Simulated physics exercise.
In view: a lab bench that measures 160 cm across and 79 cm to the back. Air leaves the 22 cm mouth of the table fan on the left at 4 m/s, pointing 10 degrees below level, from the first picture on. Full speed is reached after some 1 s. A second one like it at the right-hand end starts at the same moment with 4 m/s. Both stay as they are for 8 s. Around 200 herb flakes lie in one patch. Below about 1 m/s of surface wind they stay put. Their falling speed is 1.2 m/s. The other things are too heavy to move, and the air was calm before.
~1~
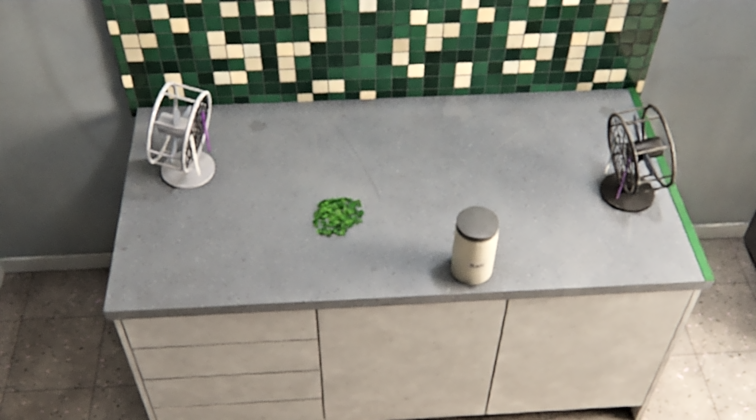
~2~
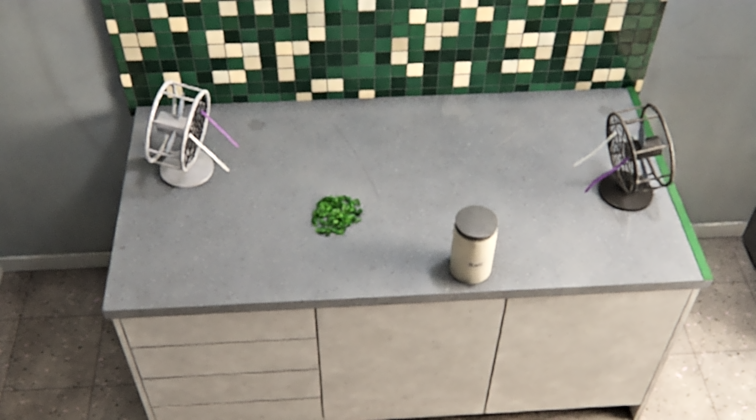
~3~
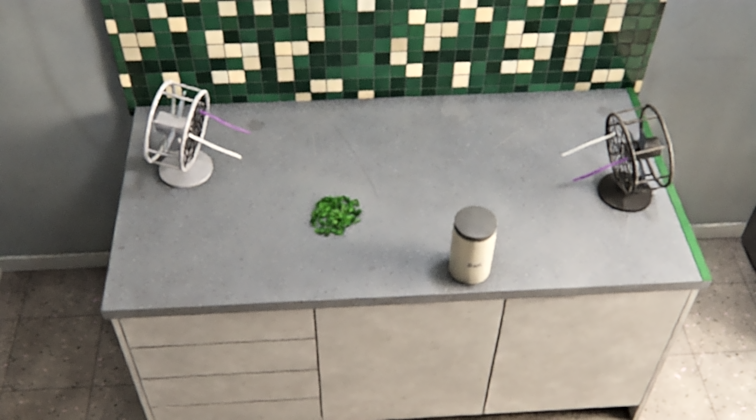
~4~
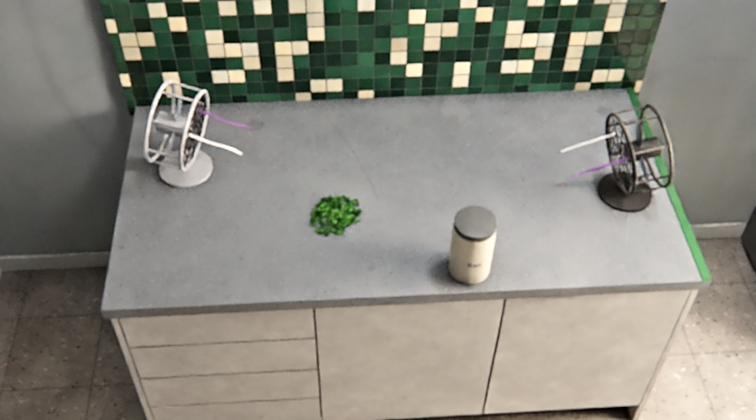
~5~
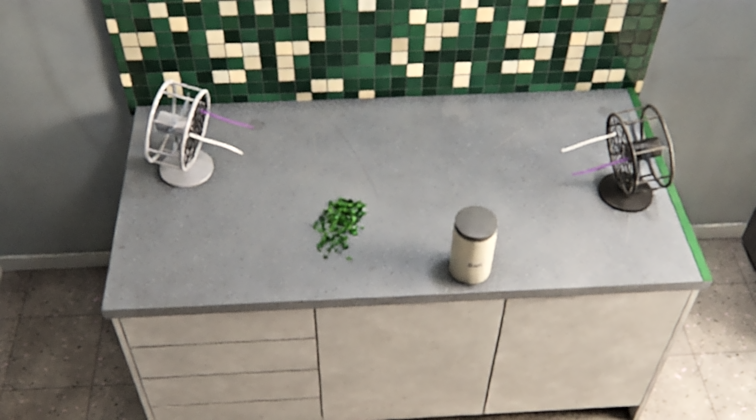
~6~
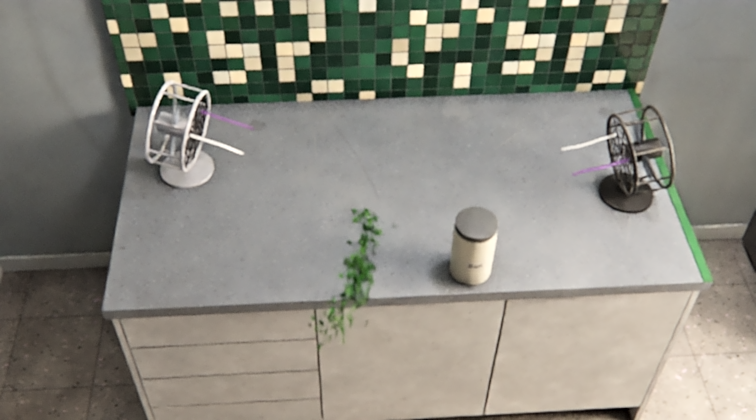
On a grey bench, two small fans faced each other as their ribbons lifted and streamed inward, then the patch of green flakes between them scattered toward the front edge while the jar stayed still.
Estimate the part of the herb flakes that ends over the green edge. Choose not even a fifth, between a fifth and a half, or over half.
Of the herb flakes, under a fifth end over the green edge.
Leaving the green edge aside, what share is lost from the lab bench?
Some 100 per cent.
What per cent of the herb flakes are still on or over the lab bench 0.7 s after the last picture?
About 0 %.
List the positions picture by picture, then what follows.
In the first frame, the middle of the herb flakes is near (339, 214), none has stirred yet, the mouth of the table fan is at (179, 127) and that of the second one at (640, 150).
In the second frame, the middle of the herb flakes is near (338, 213), none has stirred yet and the green edge is centred on (670, 174).
In the third frame, the middle of the herb flakes is near (337, 213), none has stirred yet and the top of a jar is at (476, 221).
In the fourth frame, the middle of the herb flakes is near (337, 213) and none has stirred yet.
In the fifth frame, the middle of the herb flakes is near (343, 219), the farthest in sight from the table fan is at (349, 259) and about 60 % have left their places.
In the sixth frame, the middle of the herb flakes is near (357, 278), the farthest in sight from the table fan is at (366, 324) and all have left their places.
Then, 0.7 s after the last picture, 0 % are over the green edge; 100 % are gone or lie where they will stay.
Then, 1.6 s after the last picture, 0 % are over the green edge; 100 % are gone or lie where they will stay.
Then, 3.5 s after the last picture, 0 % are over the green edge; 100 % are gone or lie where they will stay.
Then, 7.1 s after the last picture, at the end, 0 % are over the green edge.
